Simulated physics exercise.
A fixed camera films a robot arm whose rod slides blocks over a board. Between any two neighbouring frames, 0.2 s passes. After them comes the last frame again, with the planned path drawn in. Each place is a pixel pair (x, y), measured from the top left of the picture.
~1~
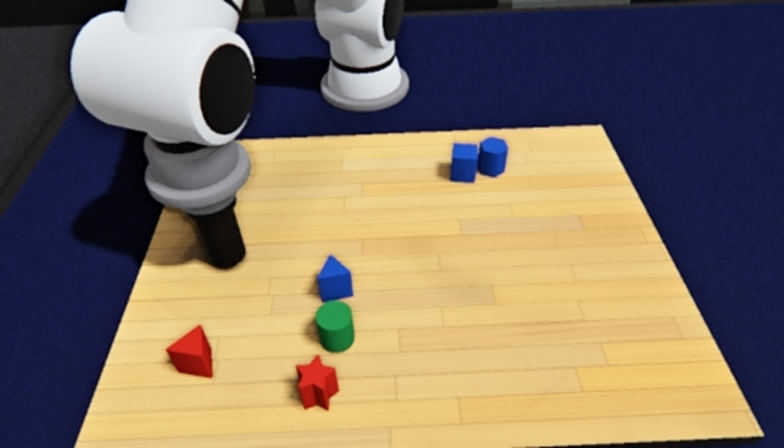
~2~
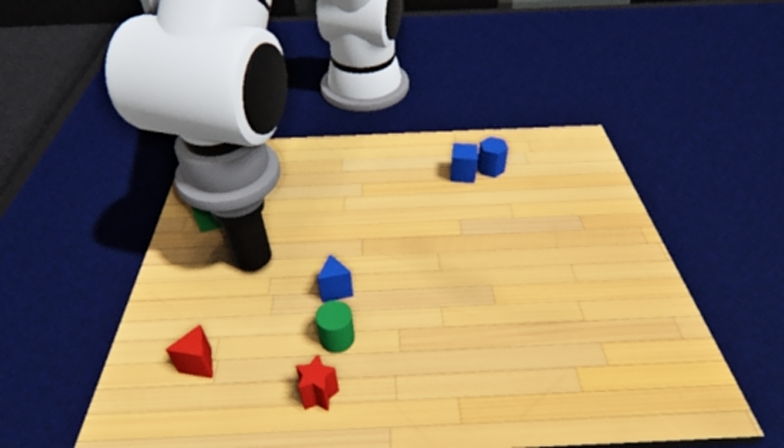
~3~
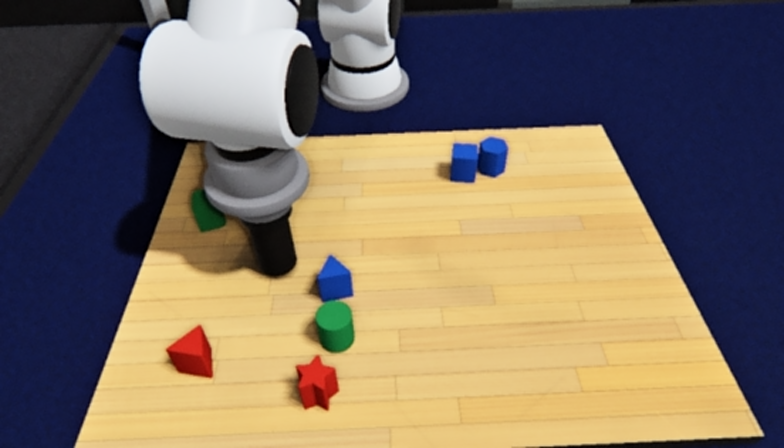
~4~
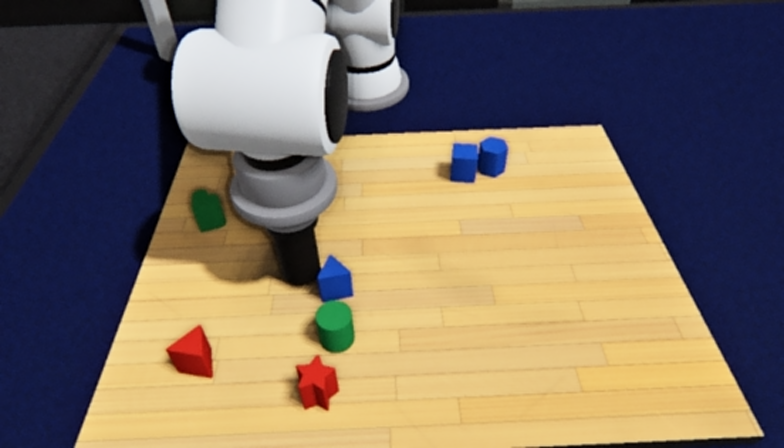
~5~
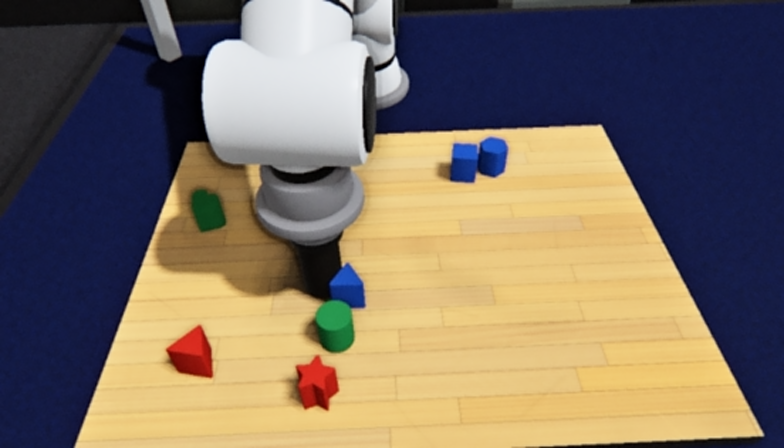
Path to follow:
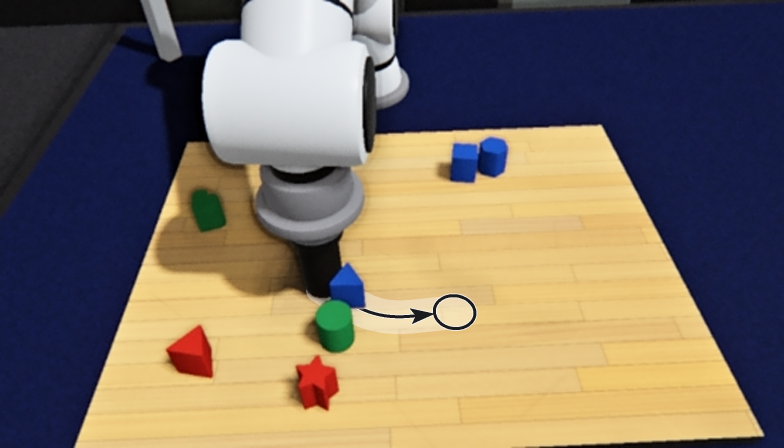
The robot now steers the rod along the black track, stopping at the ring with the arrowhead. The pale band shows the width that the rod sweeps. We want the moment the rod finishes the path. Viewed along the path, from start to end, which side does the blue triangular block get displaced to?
That's a shift to the right.
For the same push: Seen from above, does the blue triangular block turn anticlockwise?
Final answer: No.
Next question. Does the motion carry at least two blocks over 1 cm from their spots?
The answer is no.
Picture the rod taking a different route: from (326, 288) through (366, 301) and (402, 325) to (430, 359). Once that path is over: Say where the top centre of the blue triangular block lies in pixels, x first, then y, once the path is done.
In the picture, that point is around (466, 342).
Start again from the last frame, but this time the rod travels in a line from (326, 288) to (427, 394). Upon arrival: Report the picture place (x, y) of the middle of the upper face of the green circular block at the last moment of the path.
The middle of its upper face should be somewhere near (337, 334).
The line goes from (326, 288) by way of (362, 309) and (407, 316) to (455, 312).
The first path, step by step. One third of the way, rod at (362, 304); blue triangular block at (386, 299).
Two thirds of the way, rod at (409, 311); blue triangular block at (429, 313), turned 30° clockwise.
At the end, rod at (455, 306); green circular block unmoved; blue triangular block at (439, 317), turned 50° clockwise.
